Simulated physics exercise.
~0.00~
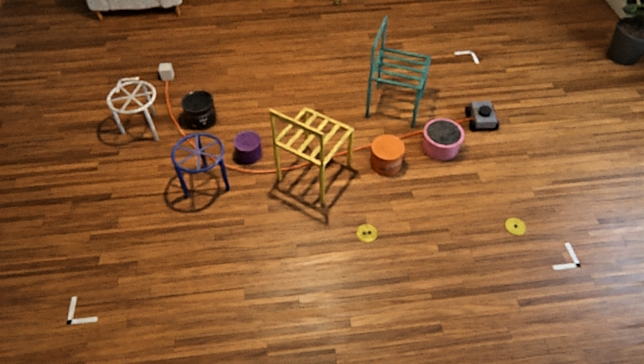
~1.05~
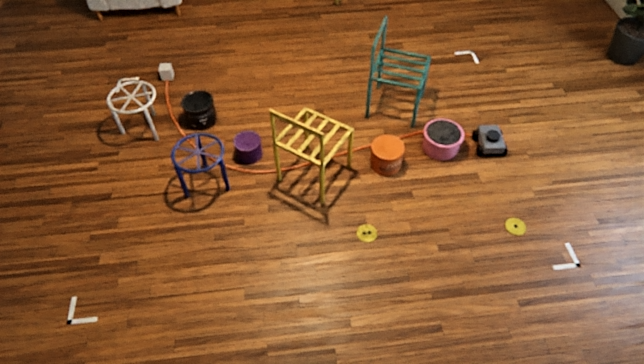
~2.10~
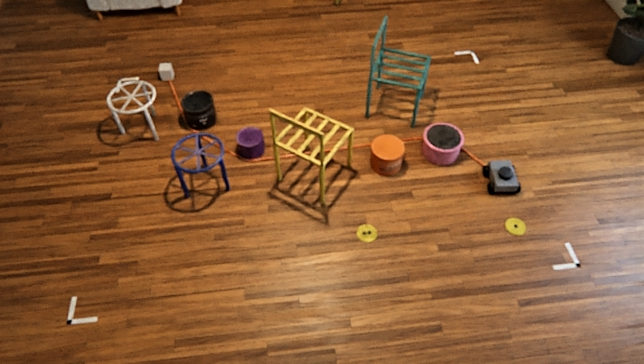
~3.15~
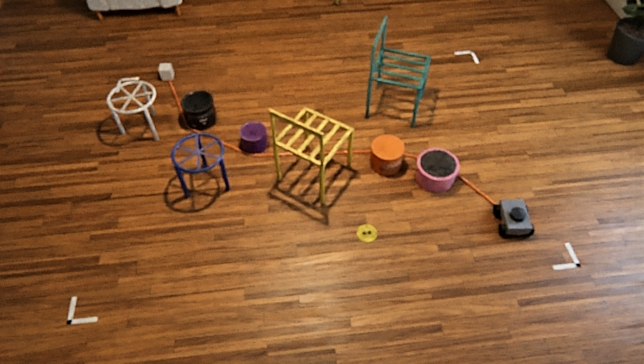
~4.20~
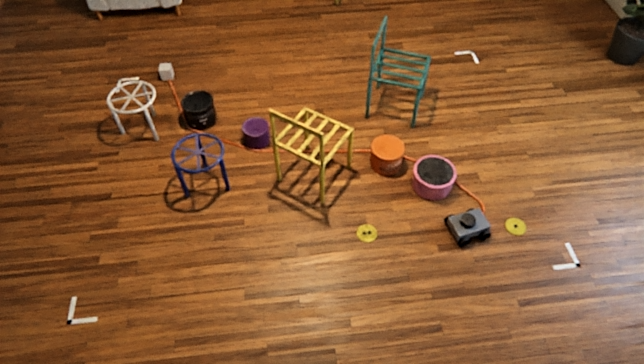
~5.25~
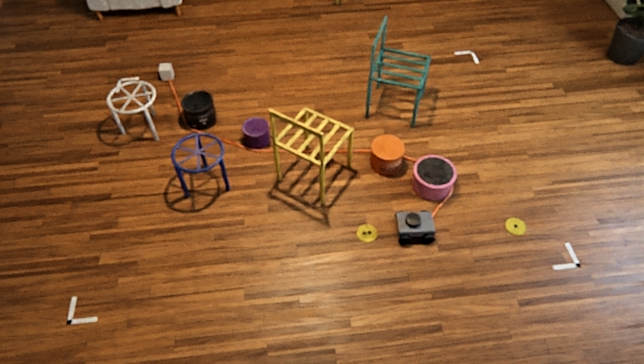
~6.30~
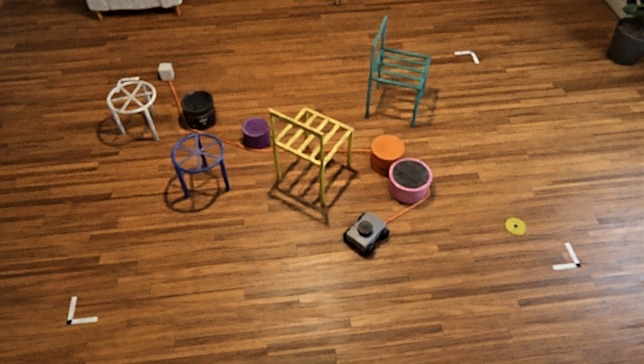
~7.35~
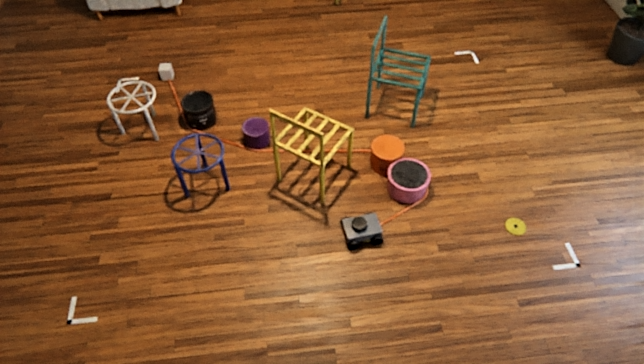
Among standing chairs and stools, a small cart tows an orange lead, shifting the pink pot, and stops.
